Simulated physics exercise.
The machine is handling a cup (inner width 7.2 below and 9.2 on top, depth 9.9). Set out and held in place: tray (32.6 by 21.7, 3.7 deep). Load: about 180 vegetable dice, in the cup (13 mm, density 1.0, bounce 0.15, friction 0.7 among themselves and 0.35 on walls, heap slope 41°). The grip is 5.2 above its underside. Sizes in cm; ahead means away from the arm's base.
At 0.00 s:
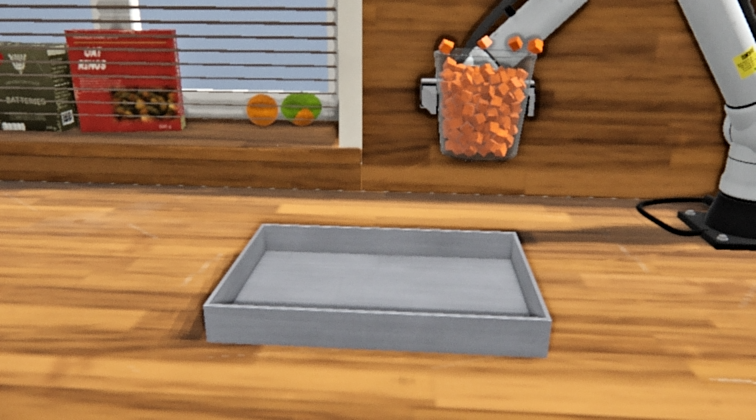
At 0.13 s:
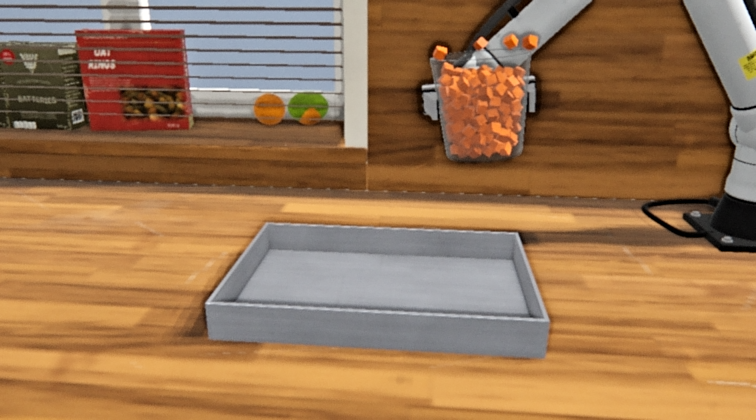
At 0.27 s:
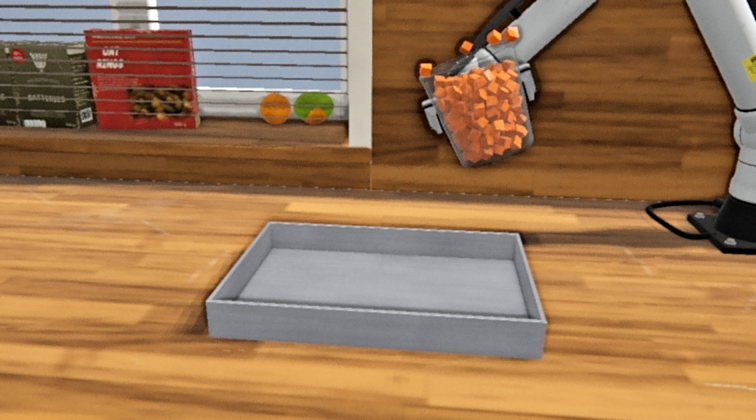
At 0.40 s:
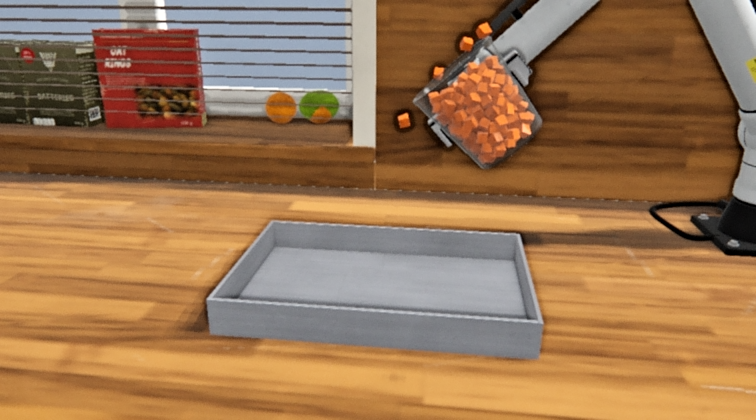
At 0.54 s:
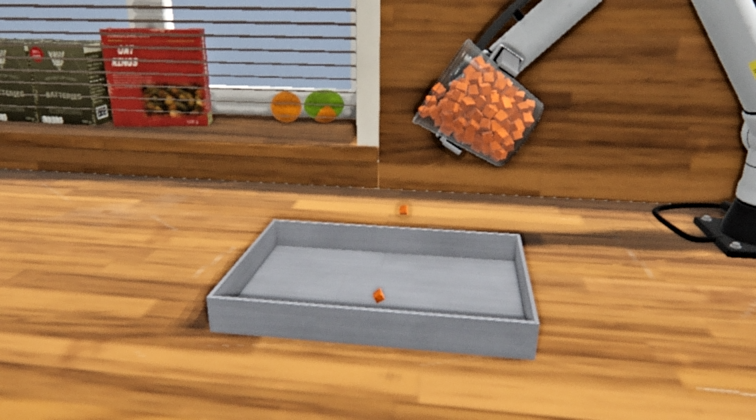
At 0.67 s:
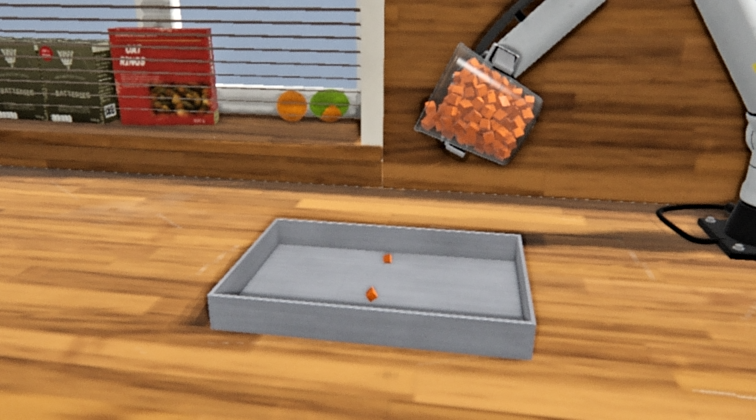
In this clip, a robot arm tilts a clear cup heaped with orange vegetable dice to the left above an empty gray tray on a wooden surface, and two pieces drop into the tray while the rest stay in the cup.
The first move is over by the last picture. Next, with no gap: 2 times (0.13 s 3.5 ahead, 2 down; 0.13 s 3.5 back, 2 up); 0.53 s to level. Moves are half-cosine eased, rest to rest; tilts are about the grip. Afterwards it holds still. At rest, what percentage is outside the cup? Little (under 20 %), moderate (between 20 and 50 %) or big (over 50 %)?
A little share, under 20 %, ends outside the cup.
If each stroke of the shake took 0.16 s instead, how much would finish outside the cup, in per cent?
In that case some 0 per cent.
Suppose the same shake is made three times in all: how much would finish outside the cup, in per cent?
In that case some 10 per cent.
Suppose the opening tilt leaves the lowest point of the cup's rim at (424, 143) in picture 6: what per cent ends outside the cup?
About 40 per cent.
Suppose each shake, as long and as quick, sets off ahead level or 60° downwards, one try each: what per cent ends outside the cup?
Some 25 and 0 per cent.
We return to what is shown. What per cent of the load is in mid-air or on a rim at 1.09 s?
About 0 per cent.
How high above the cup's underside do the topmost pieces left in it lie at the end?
About 10.0 cm.
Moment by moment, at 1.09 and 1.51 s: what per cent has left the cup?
About 5, 5.
After 1.09 s, tilted 64° forward, highest piece 24 above the table; 175 in the cup, 10 in the tray.
After 1.51 s, tilted 22° forward, highest piece 26 above the table; 172 in the cup, 13 in the tray.
After 1.92 s, level, highest piece 27 above the table; 172 in the cup, 13 in the tray.
After 2.97 s, level, highest piece 27 above the table; 172 in the cup, 13 in the tray.
In the end, 172 in the cup, 13 in the tray. That is 7 % outside the cup.
